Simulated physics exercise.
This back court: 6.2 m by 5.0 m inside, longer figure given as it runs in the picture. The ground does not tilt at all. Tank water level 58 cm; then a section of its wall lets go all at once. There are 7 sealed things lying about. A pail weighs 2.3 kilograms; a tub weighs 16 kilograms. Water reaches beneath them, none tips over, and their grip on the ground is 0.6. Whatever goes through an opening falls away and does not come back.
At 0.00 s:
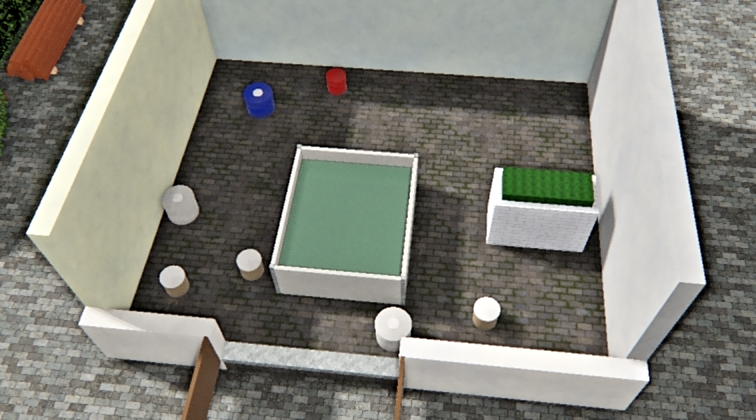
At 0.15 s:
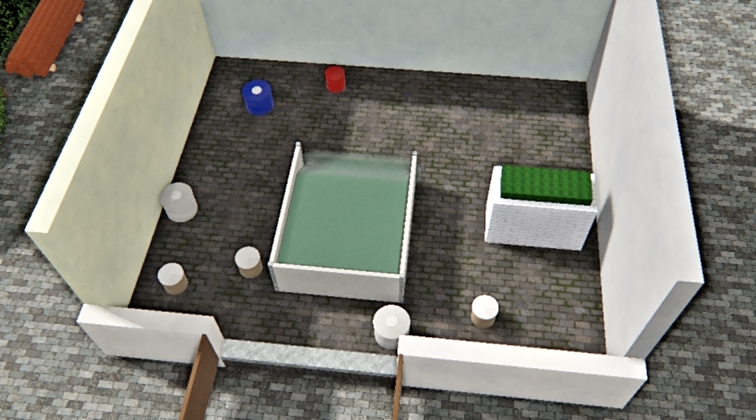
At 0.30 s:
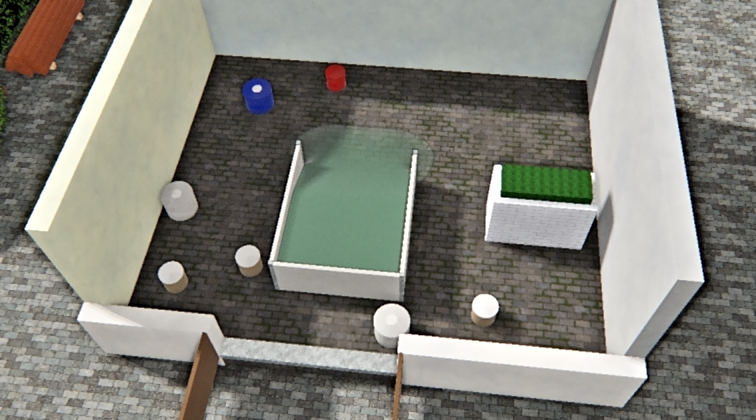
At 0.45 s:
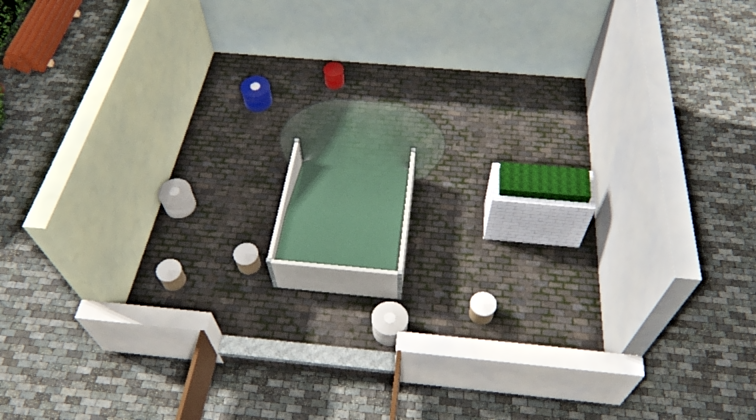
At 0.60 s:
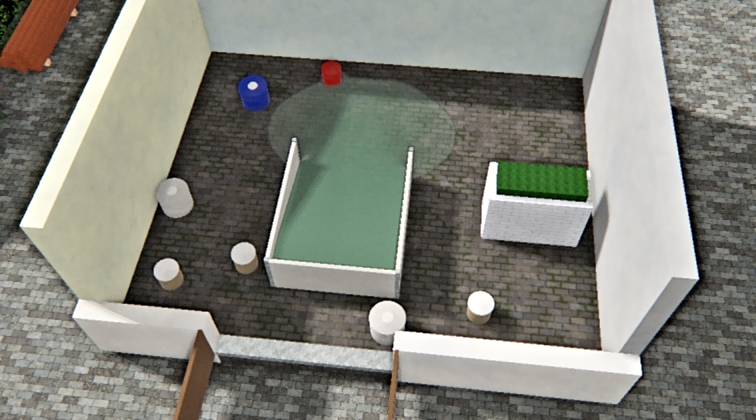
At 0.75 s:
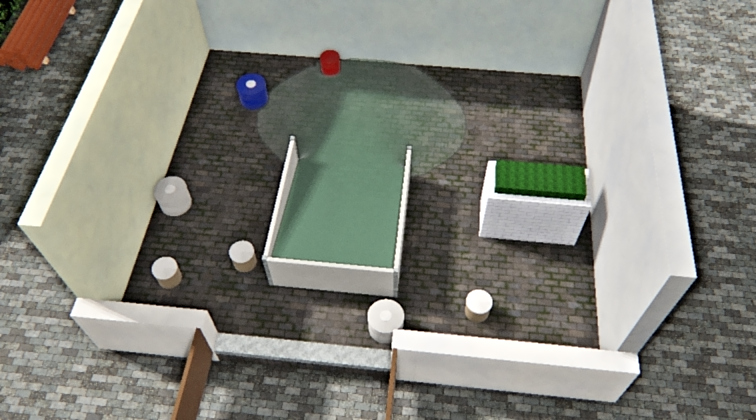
The clip shows a walled paved court where the far side of a white-sided tank of greenish water disappears and water spreads across the paving in a widening rounded sheet, reaching the red pail, which shifts slightly toward the back wall.
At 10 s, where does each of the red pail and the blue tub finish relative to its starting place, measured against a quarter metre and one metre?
At that moment, the red pail is more than one metre away; the blue tub is more than one metre away.
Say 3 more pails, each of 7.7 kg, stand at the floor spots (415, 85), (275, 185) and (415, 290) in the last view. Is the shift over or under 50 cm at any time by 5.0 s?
In the order listed: Across the line; behind the line; behind the line.
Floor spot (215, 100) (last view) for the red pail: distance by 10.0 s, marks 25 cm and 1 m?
What happens is that it covers a big distance.
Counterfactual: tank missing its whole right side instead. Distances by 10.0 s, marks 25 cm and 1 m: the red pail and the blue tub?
Then the red pail goes a great distance and the blue tub remains roughly in place.
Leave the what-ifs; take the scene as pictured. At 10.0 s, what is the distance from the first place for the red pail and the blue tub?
250 and 140 cm.
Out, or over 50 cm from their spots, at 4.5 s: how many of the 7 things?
The answer is 3.
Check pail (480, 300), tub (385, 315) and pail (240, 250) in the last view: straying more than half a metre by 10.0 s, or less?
Taking them in order: Exceeded, fell shy and exceeded.
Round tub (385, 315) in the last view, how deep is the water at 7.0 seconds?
3 cm.
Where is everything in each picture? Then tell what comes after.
The first frame shows the red pail at (336, 75), on the bottom; the blue tub at (258, 93) rests on the ground; 2.9 m2 under water; 0 of 7 have shifted.
The second frame shows the red pail at (335, 73), on the bottom; the blue tub at (257, 90), on the bottom; water covers 3.7 m2; 0 of 7 have shifted.
The third frame shows the red pail at (335, 71) rests on the ground; the blue tub at (257, 89), on the bottom; 4.8 m2 under water; 0 of 7 have shifted.
The fourth frame shows the red pail at (334, 69), on the bottom; the blue tub at (255, 87) rests on the ground; water covers 6.1 m2; 0 of 7 have shifted.
The fifth frame shows the red pail at (331, 68) rests on the ground; the blue tub at (253, 86) rests on the ground; 7.5 m2 under water; 0 of 7 have shifted.
The sixth frame shows the red pail at (330, 57), on the bottom, 22 cm from its start; the blue tub at (251, 84) rests on the ground; water covers 8.9 m2; 1 of 7 have shifted.
After 2.0 s the red pail is near (262, 38), 1.2 m from its start, afloat; the blue tub is near (251, 84), 0.0 m from its start, aground; 0 of 7 are out; 1 afloat.
After 4.5 s the red pail is near (181, 193), 3.2 m from its start, afloat; the blue tub is near (222, 129), 1.0 m from its start, aground; 0 of 7 are out; 1 afloat.
After 7.0 s the red pail is near (218, 216), 3.2 m from its start, afloat; the blue tub is near (222, 153), 1.4 m from its start, aground; 1 of 7 are out; 2 afloat.
After 10.0 s the red pail is near (235, 193), 2.7 m from its start, afloat; the blue tub is near (222, 153), 1.4 m from its start, aground; 1 of 7 are out; 3 afloat.
